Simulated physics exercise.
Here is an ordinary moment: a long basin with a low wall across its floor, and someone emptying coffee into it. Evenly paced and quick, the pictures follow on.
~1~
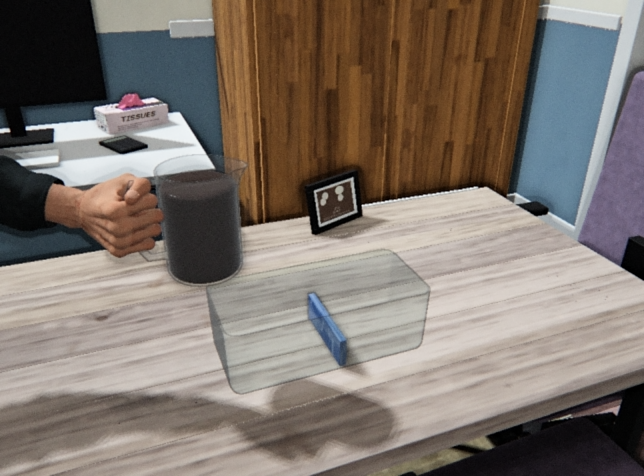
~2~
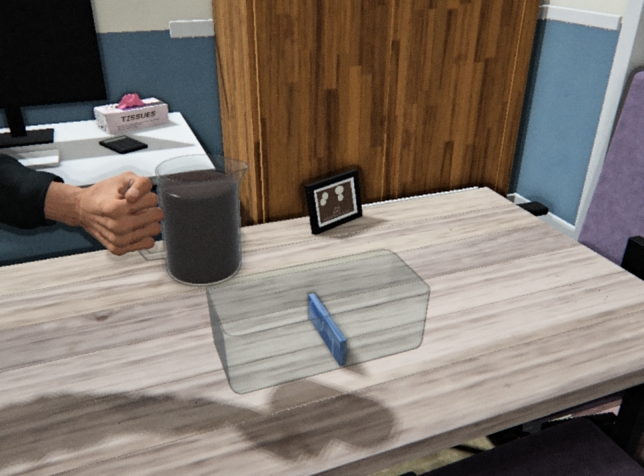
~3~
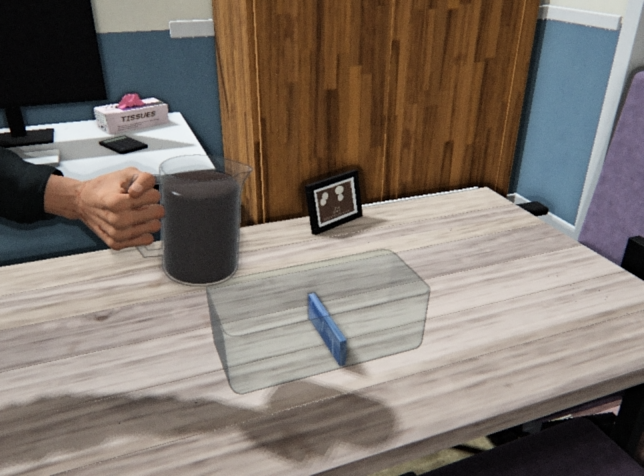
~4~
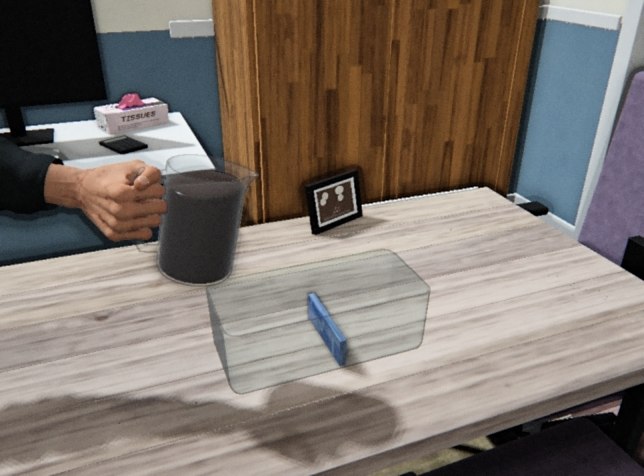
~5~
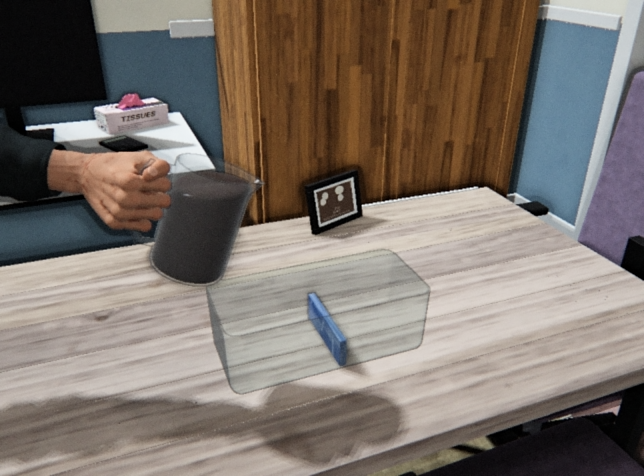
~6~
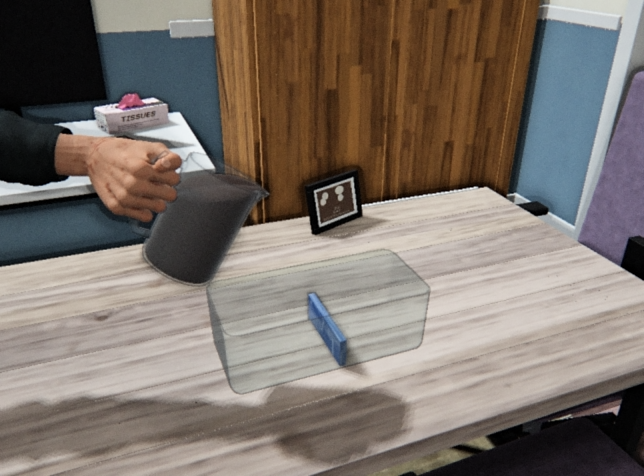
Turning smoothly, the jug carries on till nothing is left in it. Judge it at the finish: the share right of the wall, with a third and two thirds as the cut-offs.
At the finish, the right of the wall has under a third.
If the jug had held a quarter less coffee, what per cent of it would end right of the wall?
5 in a hundred.
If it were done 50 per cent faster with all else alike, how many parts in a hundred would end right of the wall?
I'd say close to 10 per cent.
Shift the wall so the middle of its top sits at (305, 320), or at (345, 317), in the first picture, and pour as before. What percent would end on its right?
Try one about 60 %, try two about 10 %.
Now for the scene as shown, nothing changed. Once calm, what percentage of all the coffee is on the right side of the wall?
I'd put it at about 10 per cent.
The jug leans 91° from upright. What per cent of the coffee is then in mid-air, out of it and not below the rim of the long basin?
It's about 20 per cent.
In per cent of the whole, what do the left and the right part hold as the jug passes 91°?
The left part holds 10 percent and the right part 0 percent.
A moment on, the jug is tipped on its side and 71 per cent is still to pour, 8 is left of the wall and 1 right of it.
Next, the jug is tipped right over and 28 per cent is still to pour, 48 is left of the wall and 3 right of it.
Then the jug is tipped right over and 7 per cent is still to pour, 72 is left of the wall and 4 right of it.
Later the jug is tipped right over and 1 per cent is still to pour, 82 is left of the wall and 6 right of it.
At rest 82 per cent lies left of the wall, 8 right of it and 10 outside.
